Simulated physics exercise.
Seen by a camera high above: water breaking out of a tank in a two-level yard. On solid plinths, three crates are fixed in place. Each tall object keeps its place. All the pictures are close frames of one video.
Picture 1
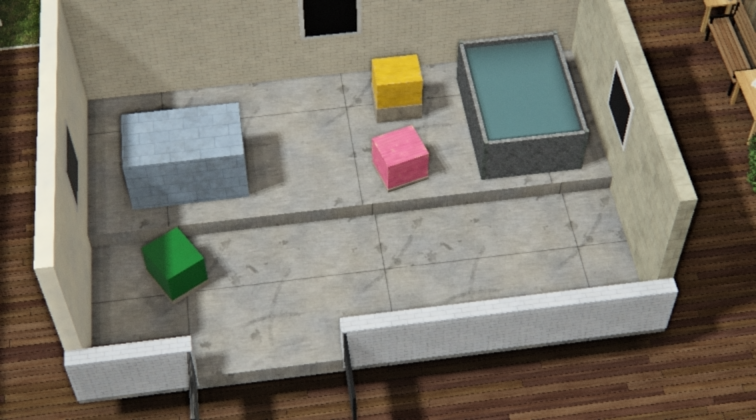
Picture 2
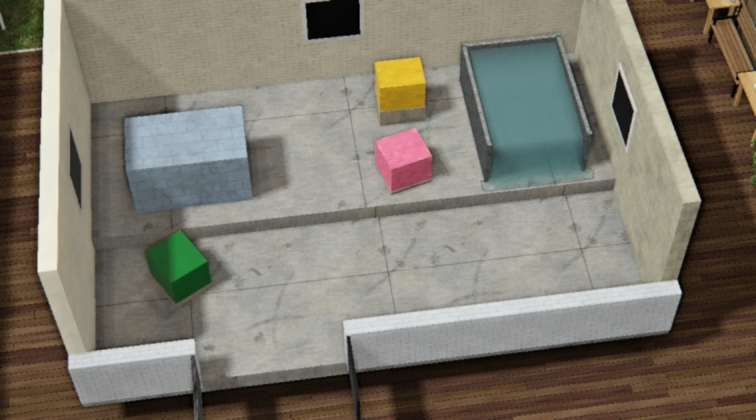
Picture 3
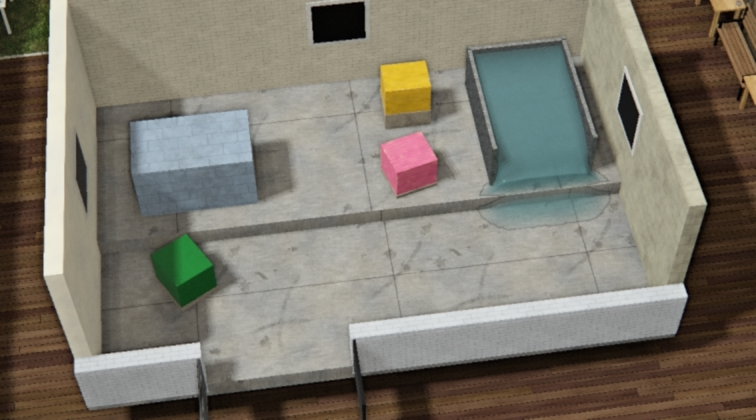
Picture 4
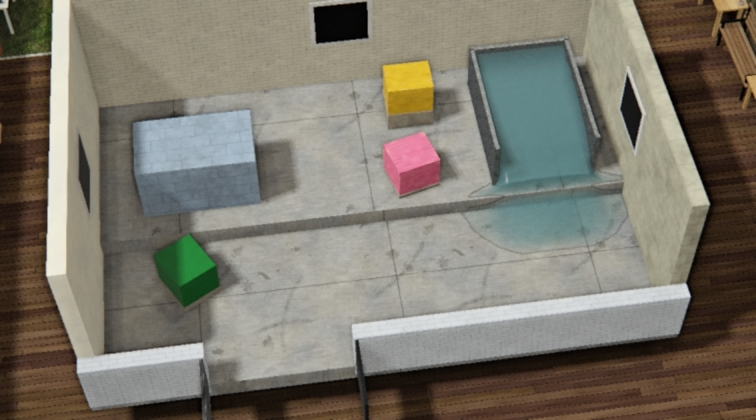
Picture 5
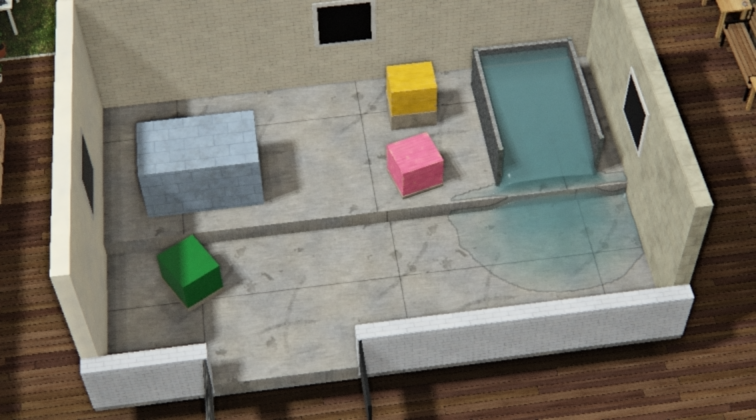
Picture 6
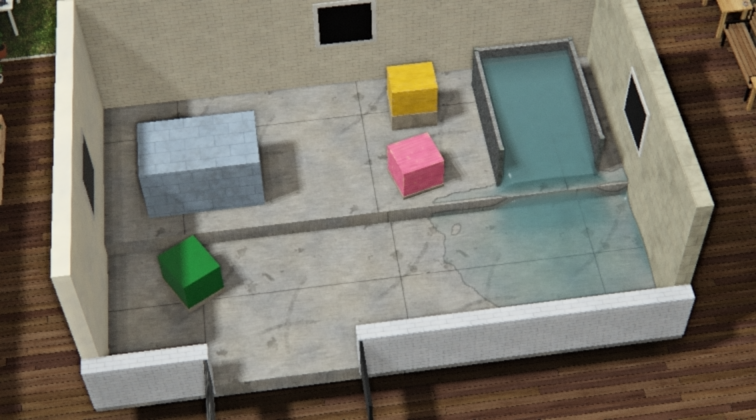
Walled two-level yard seen from above, water pouring from a tank's open front and spreading across the lower floor beside coloured blocks.
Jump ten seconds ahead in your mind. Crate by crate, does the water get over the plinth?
The pink crate remains untouched by water; the yellow crate remains untouched by water; the green crate is touched by water.
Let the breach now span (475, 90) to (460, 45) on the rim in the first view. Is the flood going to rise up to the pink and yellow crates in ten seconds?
First, the pink crate is flooded; second, the yellow crate is flooded.
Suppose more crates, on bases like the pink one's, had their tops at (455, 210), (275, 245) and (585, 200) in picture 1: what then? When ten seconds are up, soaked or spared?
Well, the first one goes wet, the second goes wet, and the third goes wet.
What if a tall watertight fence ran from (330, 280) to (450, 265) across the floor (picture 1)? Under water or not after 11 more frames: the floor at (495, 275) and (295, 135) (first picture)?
In order, I'd call them inundated and bare.
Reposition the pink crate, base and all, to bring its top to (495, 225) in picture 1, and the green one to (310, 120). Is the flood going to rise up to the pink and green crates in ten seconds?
So the pink one gets reached and the green one stays high and dry.
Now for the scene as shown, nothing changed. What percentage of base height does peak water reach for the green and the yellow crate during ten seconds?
About 320 % and 0 %.
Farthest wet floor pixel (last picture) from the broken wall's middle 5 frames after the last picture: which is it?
Approximate pixel: (395, 348).
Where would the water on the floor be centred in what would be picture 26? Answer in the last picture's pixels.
Somewhere near (488, 255).
A moment on, water covers 25 % of the floor; the pink crate water round its plinth, the yellow crate not reached, the green crate not reached.
Next, water covers 30 % of the floor; the pink crate water round its plinth, the yellow crate not reached, the green crate not reached.
Then, water covers 50 % of the floor; the pink crate water round its plinth, the yellow crate not reached, the green crate water round its plinth.
Later, water covers 55 % of the floor; the pink crate water round its plinth, the yellow crate not reached, the green crate water round its plinth.
In the end, water covers 55 % of the floor; the pink crate stayed above the water, the yellow crate stayed above the water, the green crate was topped.
